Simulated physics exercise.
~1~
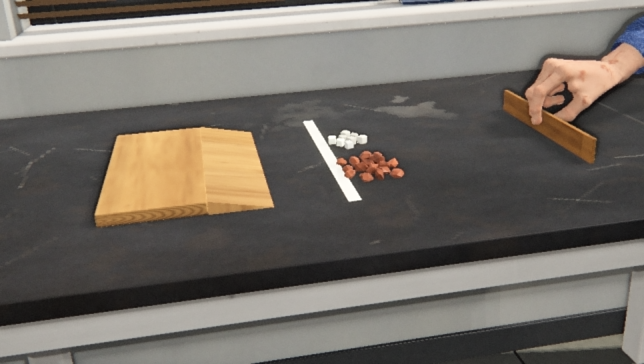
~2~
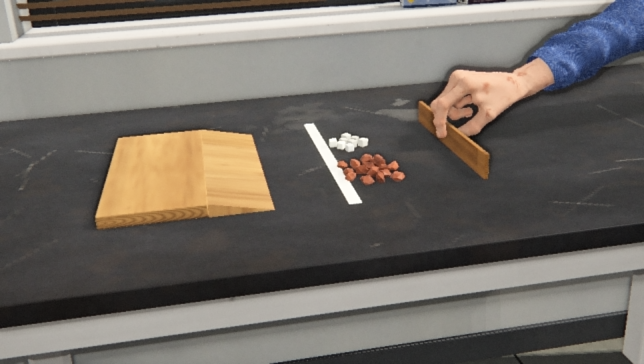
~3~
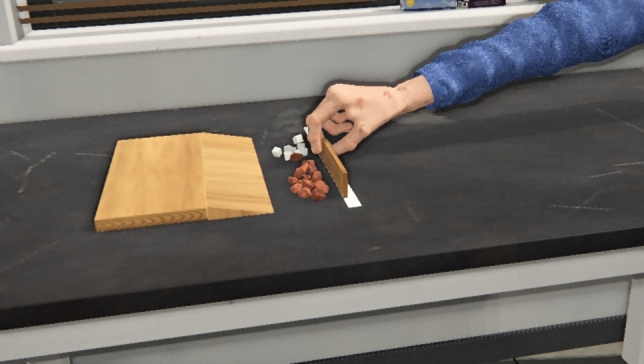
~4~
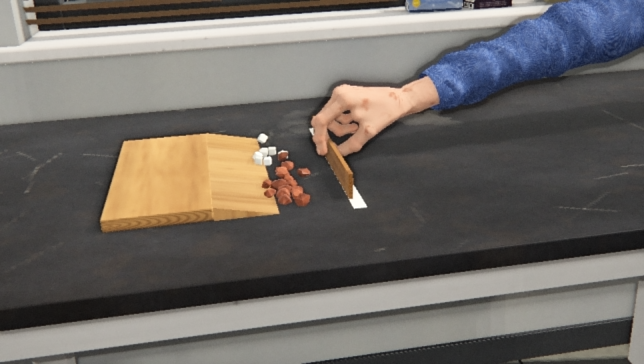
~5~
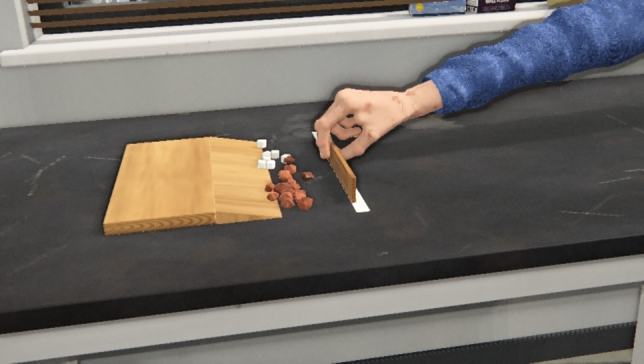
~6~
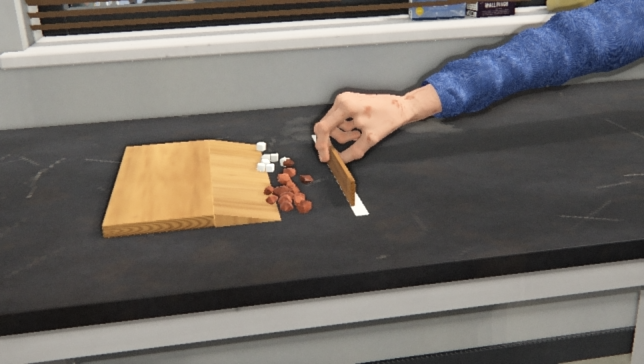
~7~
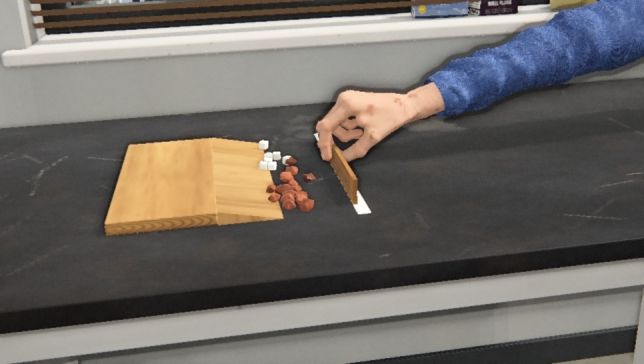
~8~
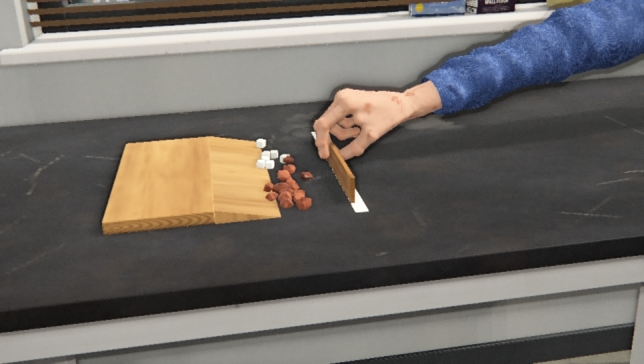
Hand sliding a wooden strip left to white tape, pushing white and reddish-brown pieces that mostly settle short of a wooden ramp.
